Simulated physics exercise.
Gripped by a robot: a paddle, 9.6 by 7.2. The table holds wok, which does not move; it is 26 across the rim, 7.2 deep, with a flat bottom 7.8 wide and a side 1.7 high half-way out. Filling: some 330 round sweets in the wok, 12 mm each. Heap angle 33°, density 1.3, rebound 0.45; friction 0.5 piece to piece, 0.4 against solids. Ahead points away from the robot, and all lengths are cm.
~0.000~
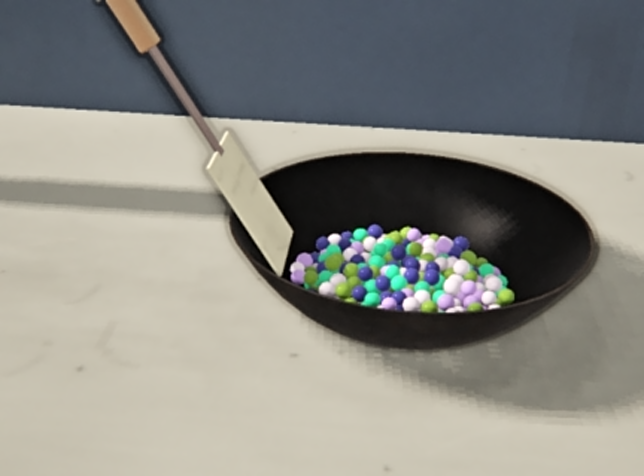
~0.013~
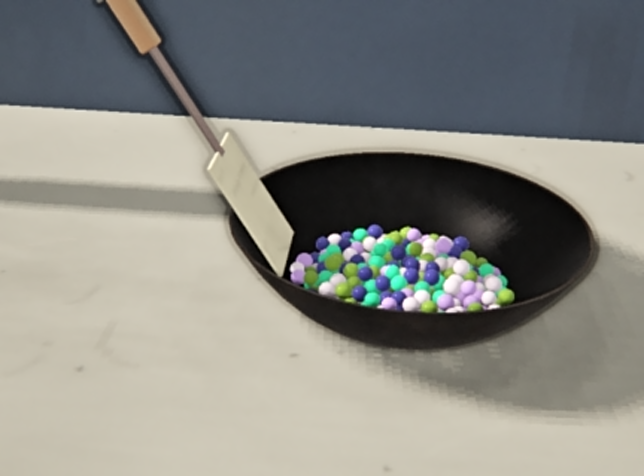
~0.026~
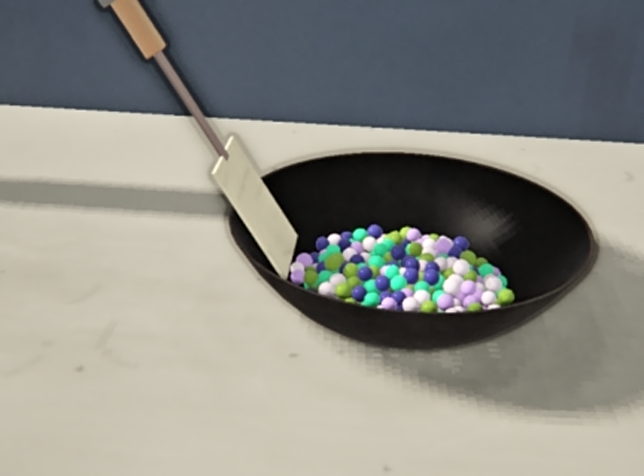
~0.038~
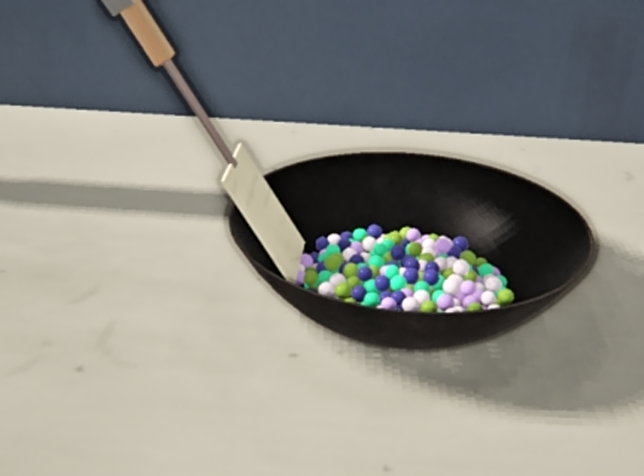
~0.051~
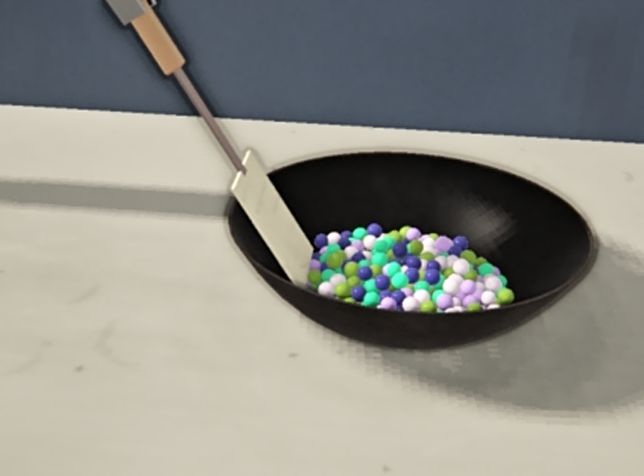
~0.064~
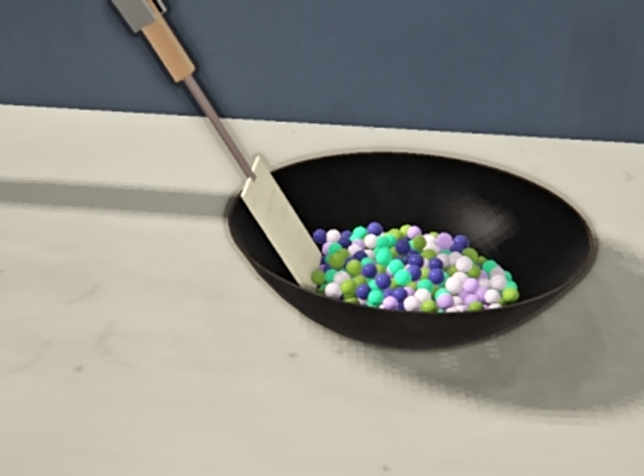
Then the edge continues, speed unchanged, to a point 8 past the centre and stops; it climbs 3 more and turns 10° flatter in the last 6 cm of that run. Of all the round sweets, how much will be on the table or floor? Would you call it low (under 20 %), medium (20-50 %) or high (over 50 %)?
I would call it low.
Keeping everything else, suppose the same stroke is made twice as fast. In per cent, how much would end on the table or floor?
I'd expect near 35 per cent.
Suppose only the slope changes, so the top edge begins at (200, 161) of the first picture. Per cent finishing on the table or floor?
I'd estimate close to 10 per cent.
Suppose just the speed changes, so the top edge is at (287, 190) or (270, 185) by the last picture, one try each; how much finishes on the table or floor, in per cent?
That comes to about 40 and about 30 percent, in that order.
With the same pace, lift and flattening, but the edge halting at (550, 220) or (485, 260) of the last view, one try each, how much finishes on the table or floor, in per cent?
Close to 30 and close to 0 per cent, respectively.
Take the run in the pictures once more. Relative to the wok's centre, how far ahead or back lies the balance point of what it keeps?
Offset: About 4.0 cm, ahead.
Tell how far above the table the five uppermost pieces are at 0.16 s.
I'd say close to 5 cm on average.
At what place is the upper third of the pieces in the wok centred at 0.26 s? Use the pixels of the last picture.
Near (514, 250).
After 0.16 s, sloping 58°, highest piece 5 above the table; 334 in the wok.
After 0.26 s, sloping 54°, highest piece 7 above the table; 334 in the wok.
After 0.51 s, sloping 48°, highest piece 8 above the table; 304 in the wok, 27 on the table or floor, 3 on the blade or in flight.
After 1.56 s, sloping 48°, highest piece 7 above the table; 304 in the wok, 30 on the table or floor.
In the end, 304 in the wok, 30 on the table or floor. That is 9 % on the table or floor.
